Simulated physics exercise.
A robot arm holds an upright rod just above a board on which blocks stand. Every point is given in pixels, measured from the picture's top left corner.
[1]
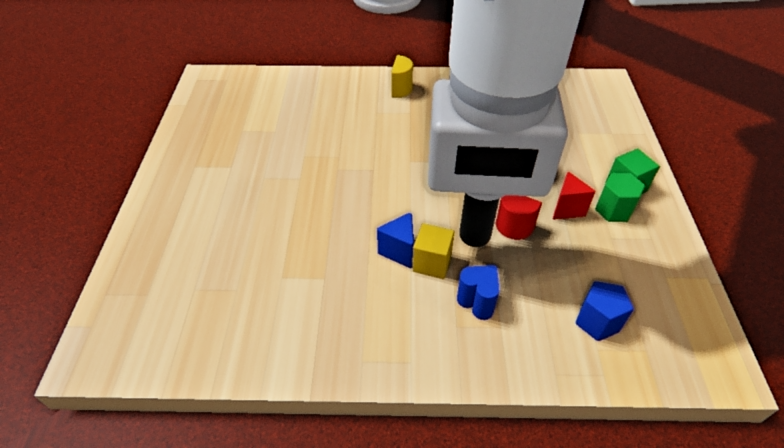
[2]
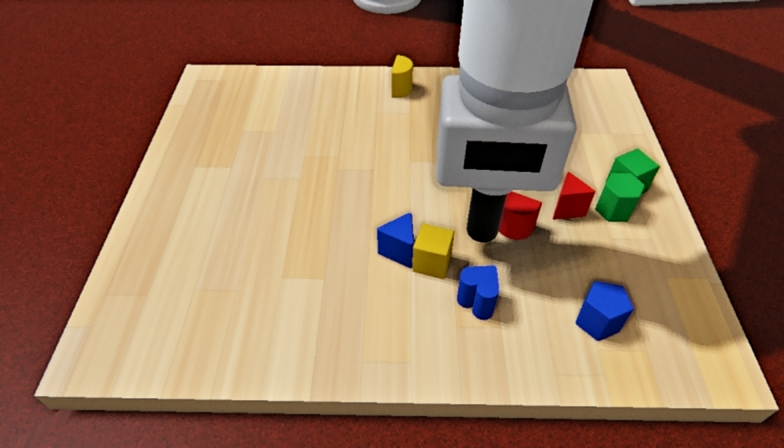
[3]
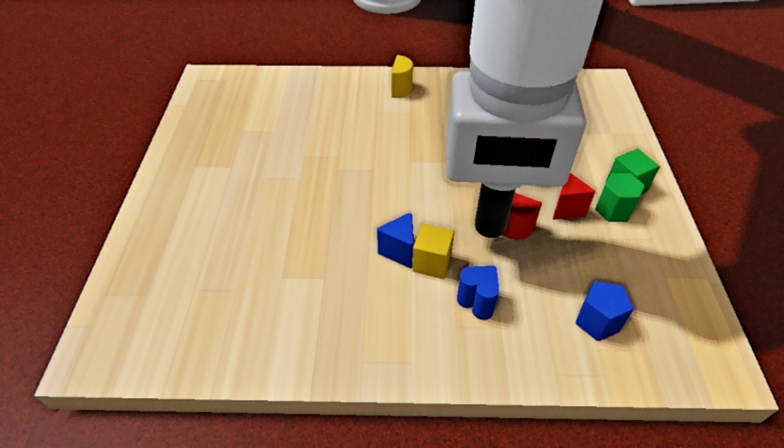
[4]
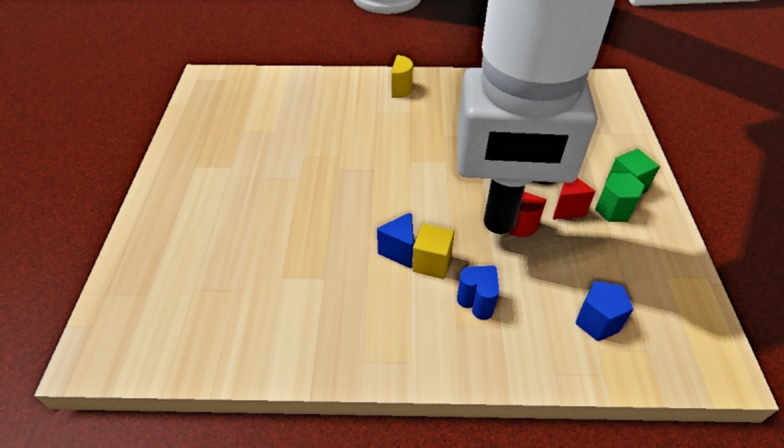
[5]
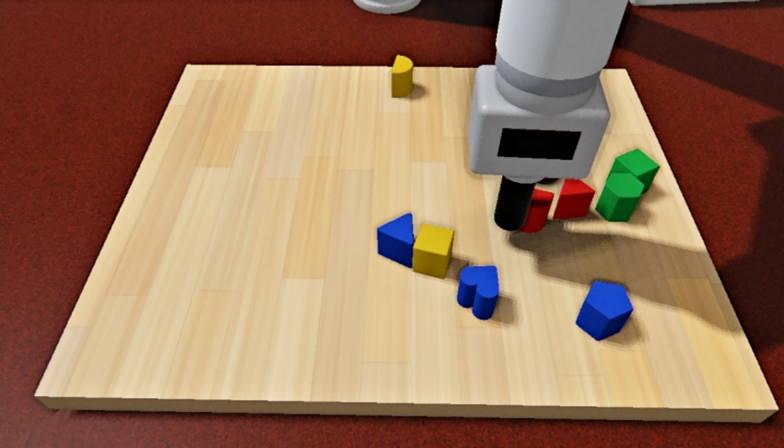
On a wooden board scattered with coloured blocks, a robot arm moved its upright black rod a short way right and nudged the red rounded block toward the red triangular one.
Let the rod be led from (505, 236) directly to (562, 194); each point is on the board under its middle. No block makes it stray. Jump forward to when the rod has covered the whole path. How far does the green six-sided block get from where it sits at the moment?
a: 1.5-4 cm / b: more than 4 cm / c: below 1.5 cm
c - below 1.5 cm.
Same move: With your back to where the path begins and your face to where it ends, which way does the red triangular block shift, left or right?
Answer: Right.
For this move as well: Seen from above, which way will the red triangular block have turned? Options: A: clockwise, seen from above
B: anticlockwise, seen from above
Answer: A.
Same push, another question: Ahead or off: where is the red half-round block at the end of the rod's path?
Still leading.
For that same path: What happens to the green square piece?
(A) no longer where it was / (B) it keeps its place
B - it keeps its place.
Halfway along, rod at (539, 198); red half-round block at (562, 174); red triangular block at (591, 184).
At the end, rod at (567, 179); red half-round block at (590, 156); red triangular block at (595, 184), turned 25° clockwise; green six-sided block not moved; green square piece not moved.
